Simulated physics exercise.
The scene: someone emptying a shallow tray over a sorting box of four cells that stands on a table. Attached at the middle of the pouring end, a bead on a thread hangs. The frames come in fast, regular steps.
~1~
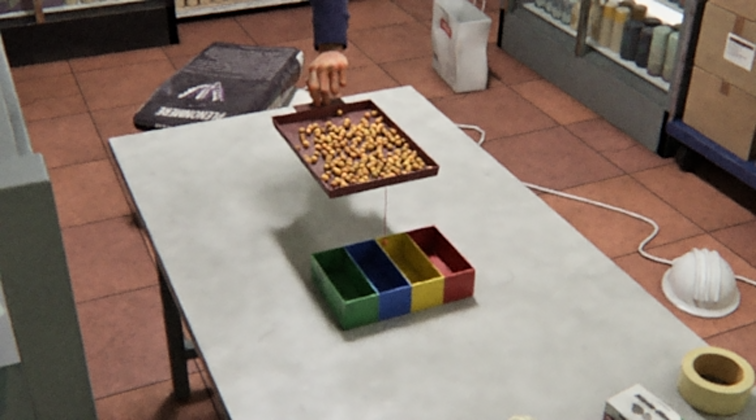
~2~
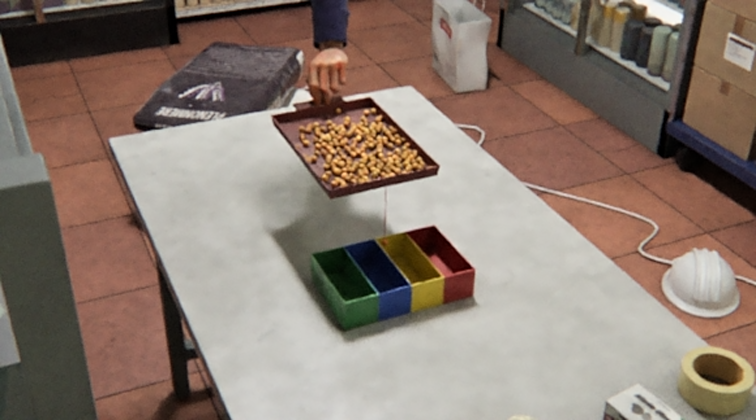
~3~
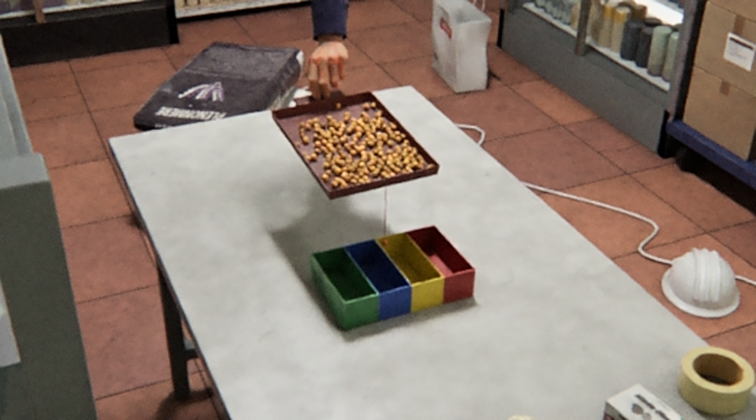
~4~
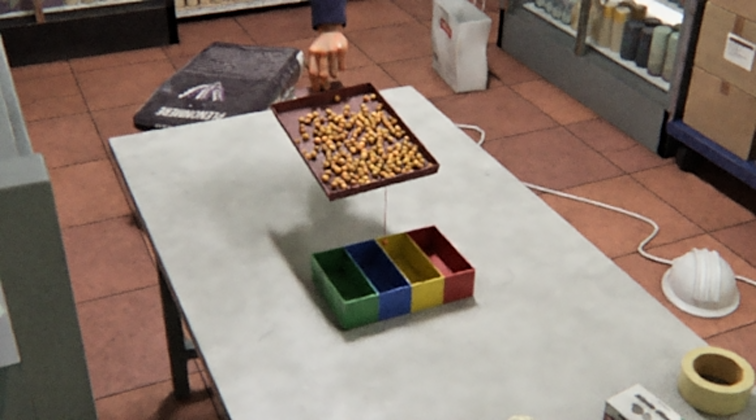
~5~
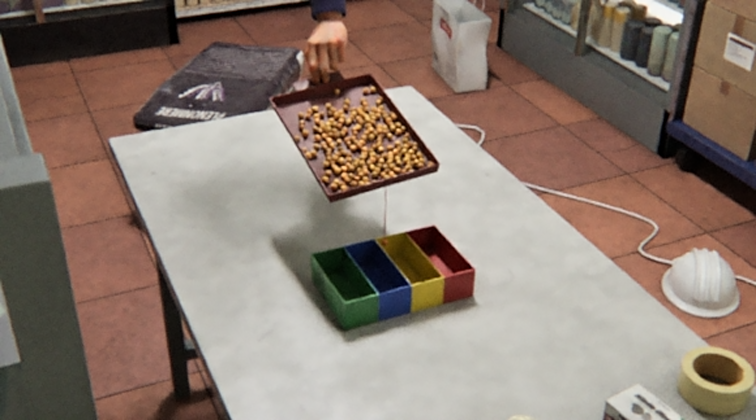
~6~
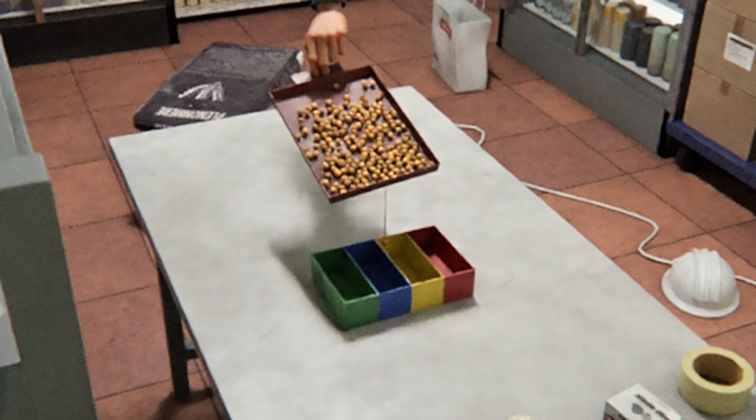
On a pale table in a room with a tiled floor, a hand slowly tilted a shallow tray of small round beads above a four-colored box, lowering its left front corner slightly as the beads shifted.
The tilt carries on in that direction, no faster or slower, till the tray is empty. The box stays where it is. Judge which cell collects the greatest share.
I would say the green one.
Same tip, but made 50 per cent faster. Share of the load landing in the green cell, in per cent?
It would be around 70 per cent.
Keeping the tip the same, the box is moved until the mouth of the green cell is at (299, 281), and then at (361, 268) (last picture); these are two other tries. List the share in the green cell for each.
Around 0 and then 40 per cent.
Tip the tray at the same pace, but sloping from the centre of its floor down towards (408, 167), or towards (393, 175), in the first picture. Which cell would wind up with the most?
Try 1 - the cell in red / try 2 - that red cell.
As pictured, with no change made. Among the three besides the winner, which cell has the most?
The cell in blue.
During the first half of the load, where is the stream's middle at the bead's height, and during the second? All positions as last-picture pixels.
For the early half I get (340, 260), and for the late half (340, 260).
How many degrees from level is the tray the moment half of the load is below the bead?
Roughly 90 degrees of tilt.
Shortly afterwards, tray tipped steeply; all but a few on the tray; only a few in the green cell; only a few falling or outside the box.
Next, tray tipped right over; near a quarter on the tray; near half in the green cell; a little in the blue cell; only a few in the yellow cell; near a quarter falling or outside the box.
Some moments later, tray tipped past a quarter turn; near two thirds in the green cell; near a quarter in the blue cell; only a few in the yellow cell; a little falling or outside the box.
In the end, tray tipped past a quarter turn; near two thirds in the green cell; near a quarter in the blue cell; only a few in the yellow cell; none at all in the red cell; a little outside the box.
